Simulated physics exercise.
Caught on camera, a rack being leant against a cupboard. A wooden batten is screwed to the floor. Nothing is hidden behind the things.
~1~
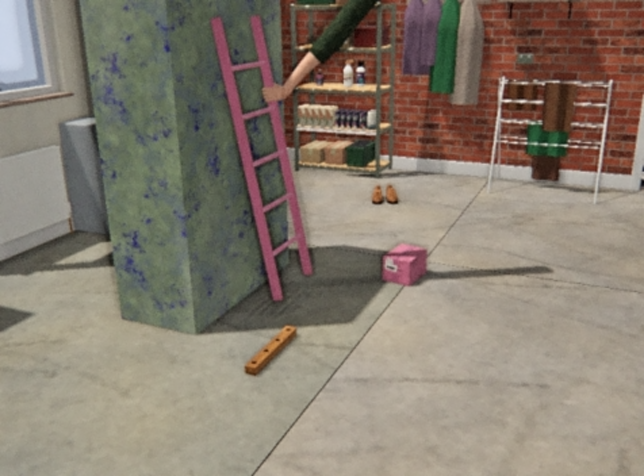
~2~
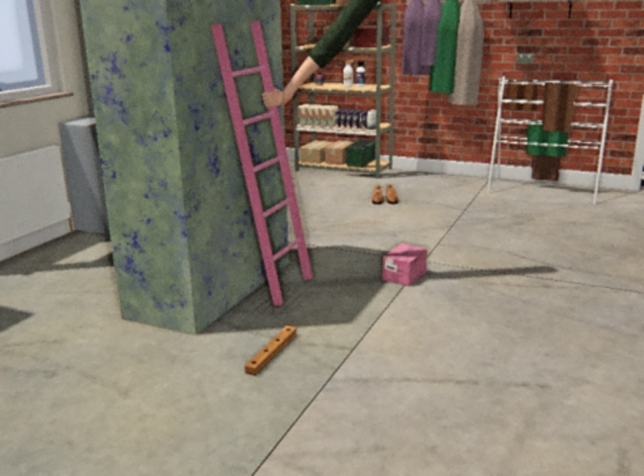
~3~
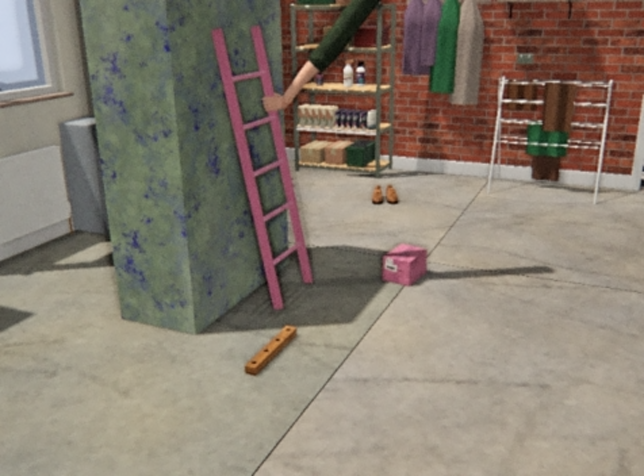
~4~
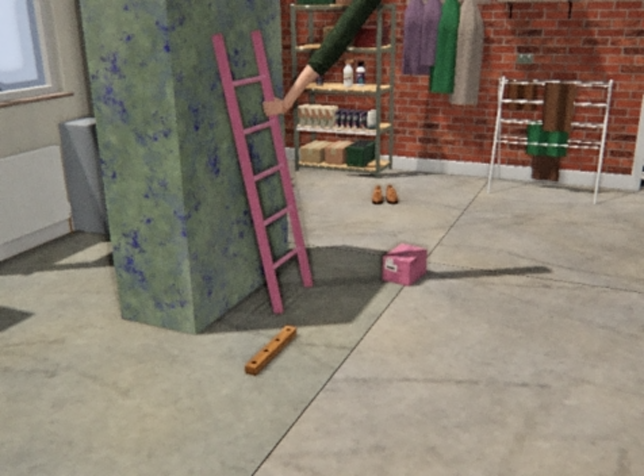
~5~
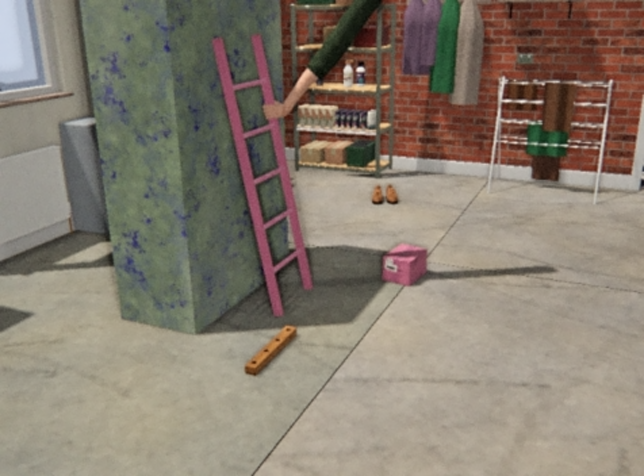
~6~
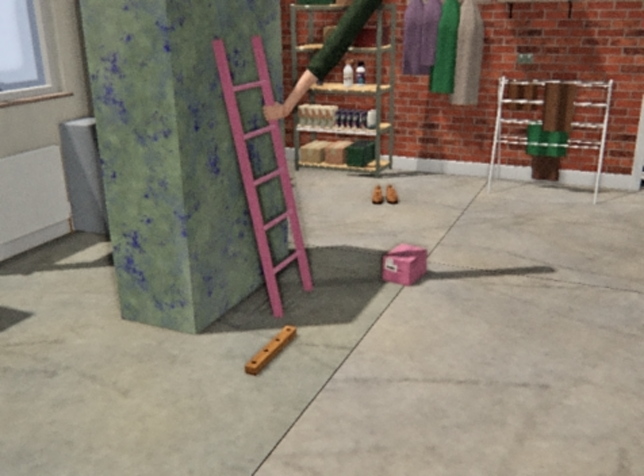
A pink, ladder-like rack leans on a tall green cupboard blotched with blue, in a concrete-floored room seen from slightly above. An orange wooden batten lies in front, a pink parcel sits to the right, and shelves, hanging clothes and a white drying rack line the brick wall behind. A green-sleeved arm grips the rack as it shifts slightly downward, then holds it still, the camera fixed.
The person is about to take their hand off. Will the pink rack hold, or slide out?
Here the pink rack remains leaning.
Then, 0.46 s on from there, pink rack at rest near (267, 177).
In the end, the pink rack stays up, near (267, 177); the other things unmoved.
